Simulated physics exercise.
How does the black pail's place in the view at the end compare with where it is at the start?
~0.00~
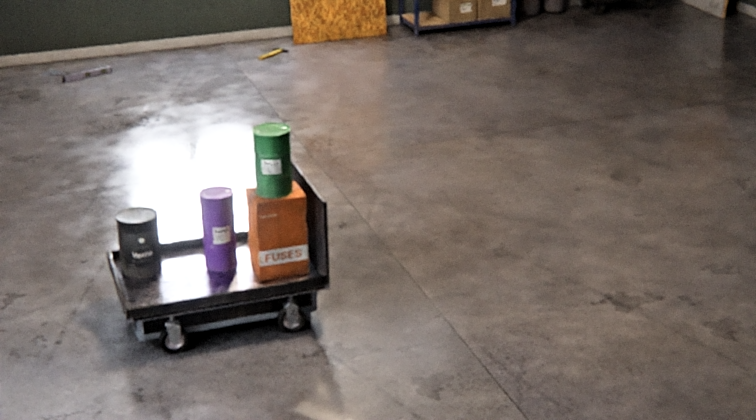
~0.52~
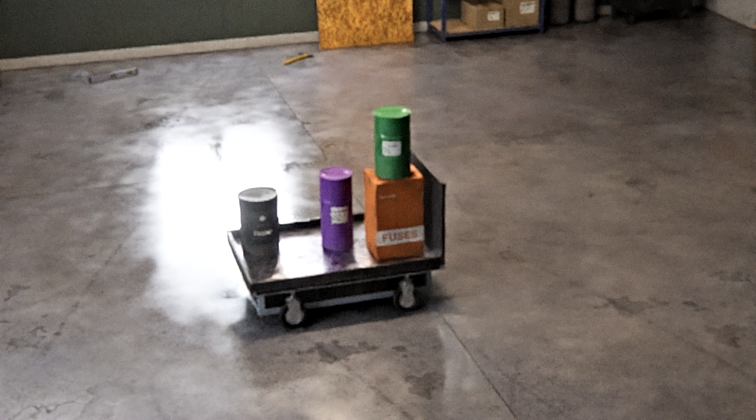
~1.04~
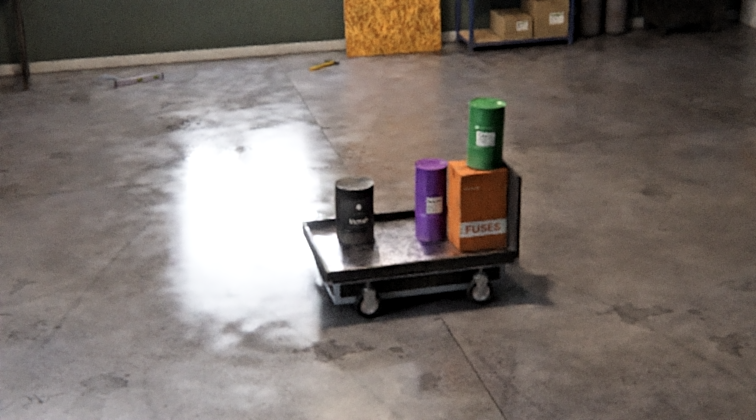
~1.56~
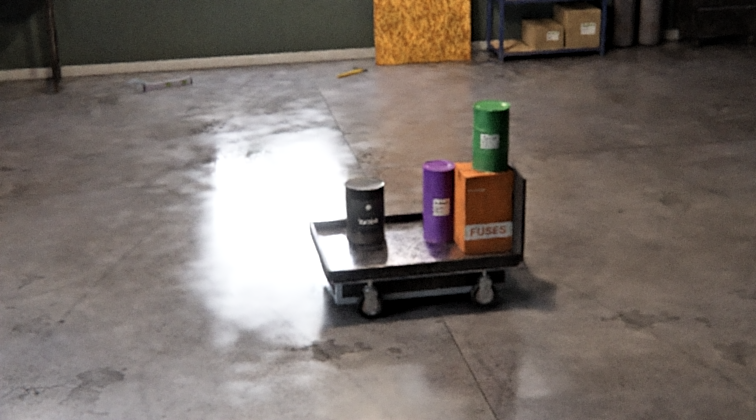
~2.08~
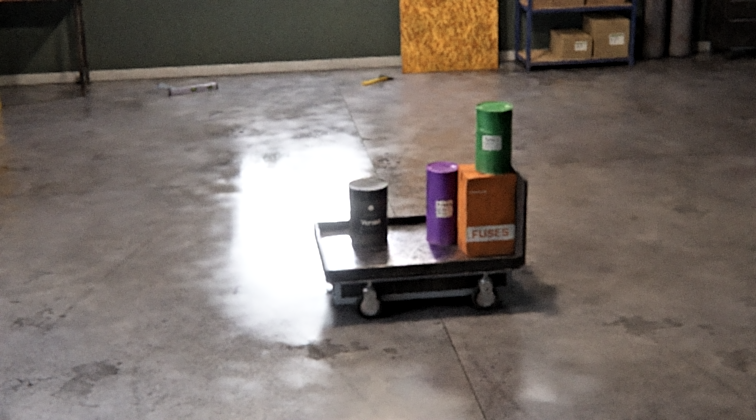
At the start the black pail is over on the left side of the view, and by the end it is close to the middle, still upright on the left part of the cart.
